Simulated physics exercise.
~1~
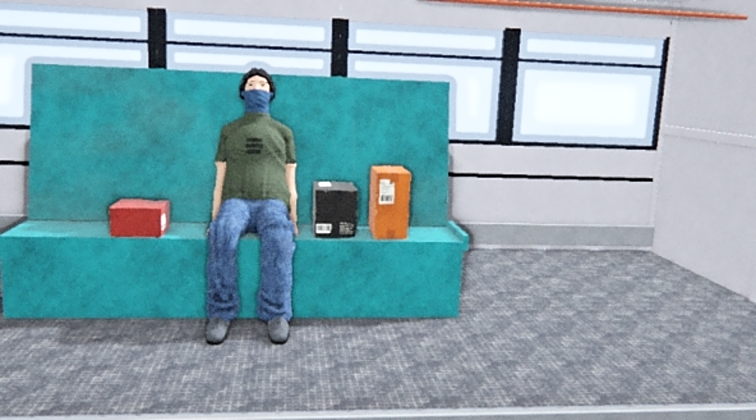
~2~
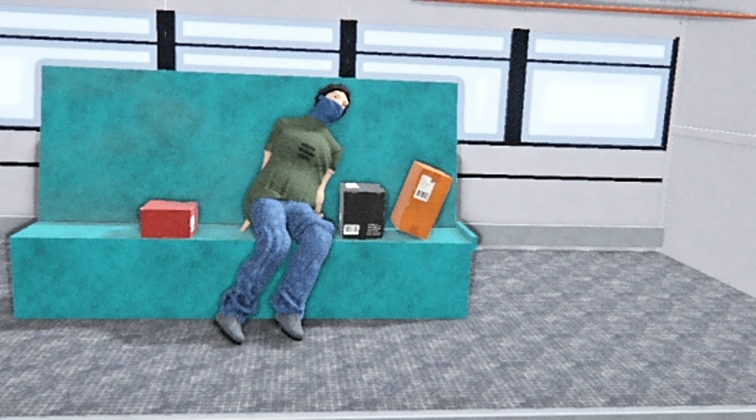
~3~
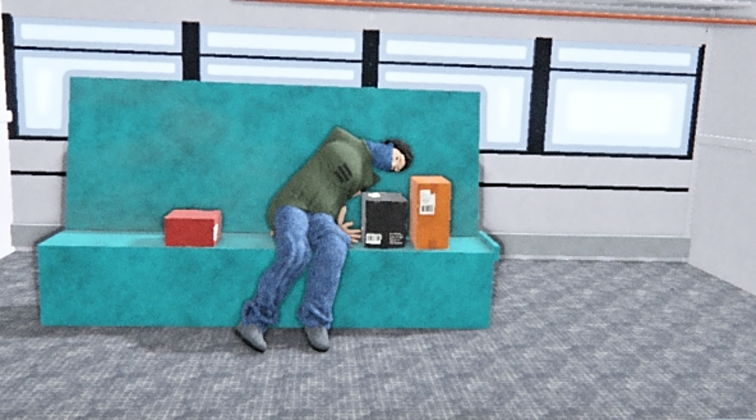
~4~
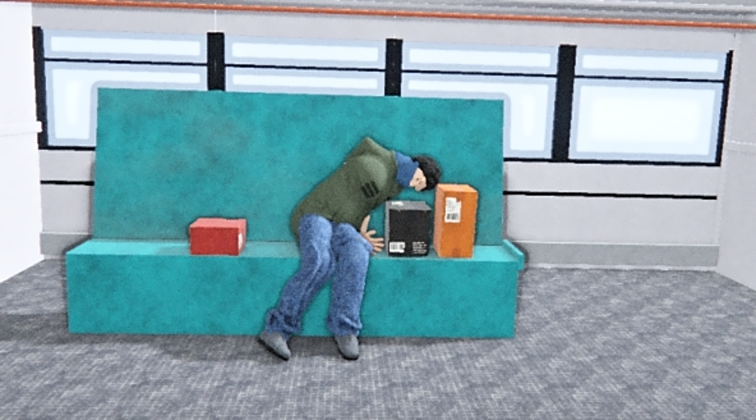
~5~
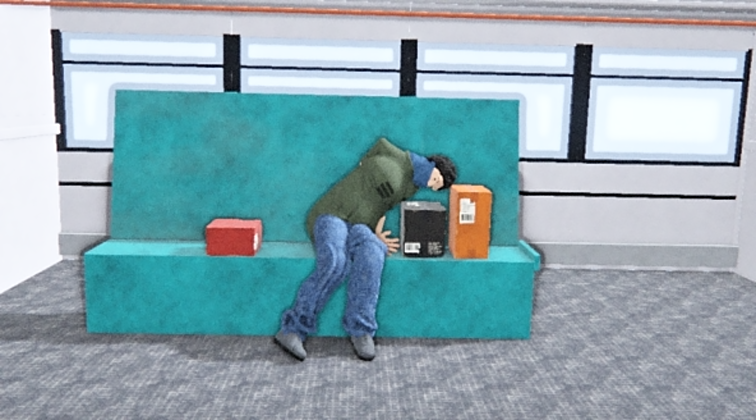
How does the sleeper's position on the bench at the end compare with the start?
At the start the sleeper sits upright between the red and black boxes. By the end the upper body has slumped over to the right, with the head down above the black box near the orange one, while the hips are still on the seat.
